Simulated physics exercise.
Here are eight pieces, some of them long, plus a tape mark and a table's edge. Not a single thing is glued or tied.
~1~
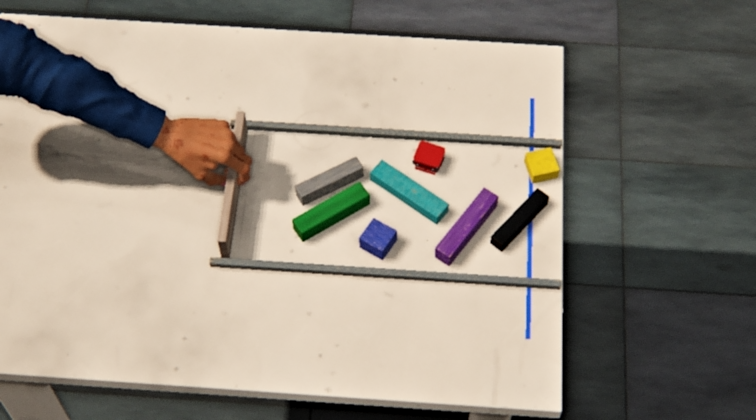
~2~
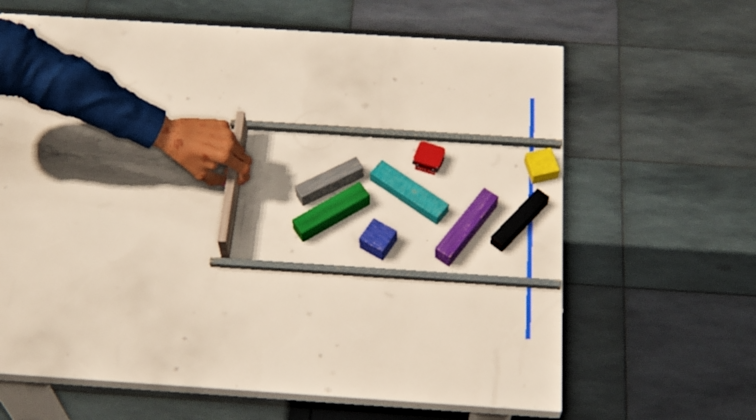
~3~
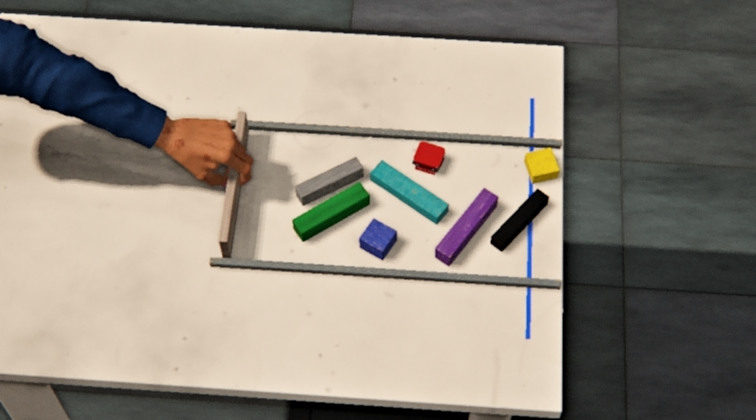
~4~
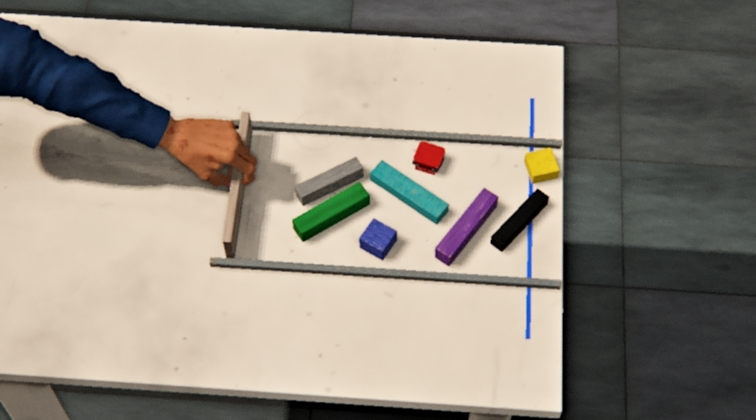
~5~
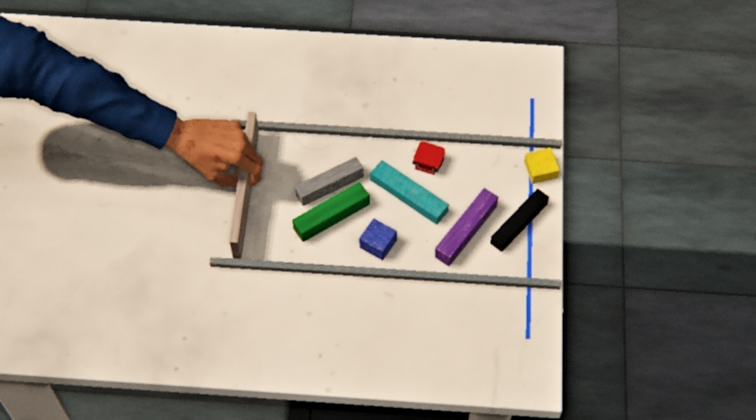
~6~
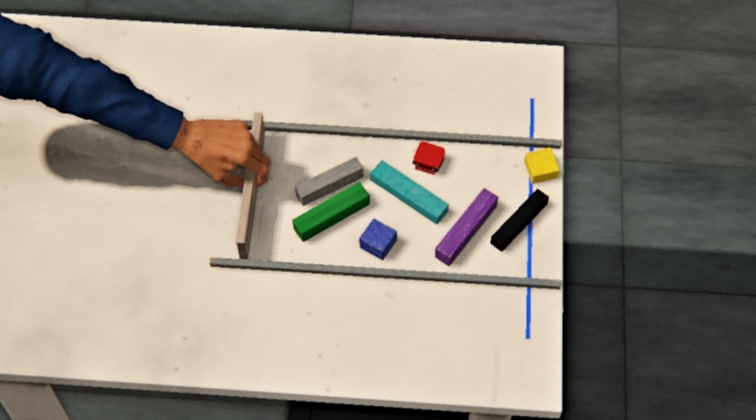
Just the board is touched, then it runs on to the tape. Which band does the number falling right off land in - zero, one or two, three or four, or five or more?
The number going over the edge will be five or higher.
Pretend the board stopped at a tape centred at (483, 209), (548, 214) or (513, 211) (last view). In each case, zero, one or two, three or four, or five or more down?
Taken in the order given: 1 or 2, at least five, 3 or 4.
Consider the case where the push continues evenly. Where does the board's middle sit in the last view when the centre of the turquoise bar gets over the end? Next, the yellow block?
Turquoise bar: (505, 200); yellow block: (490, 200).
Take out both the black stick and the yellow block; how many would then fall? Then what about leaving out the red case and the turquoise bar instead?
Tally per try: 4 / 2.
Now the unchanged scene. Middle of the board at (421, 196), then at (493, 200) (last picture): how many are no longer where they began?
Tally: First 7; then 8.
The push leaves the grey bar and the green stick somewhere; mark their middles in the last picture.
In the last picture, roughly (539, 182) and (554, 224).
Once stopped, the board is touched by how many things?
That makes 2.
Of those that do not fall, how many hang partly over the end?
I make it 1.
Soon after, none off yet; yellow block at rest near (542, 166); black stick at rest near (520, 220); purple bar at rest near (467, 227).
At rest, the number that fall off is five or more; fallen, blue block, turquoise bar, red case, purple bar, black stick and yellow block.
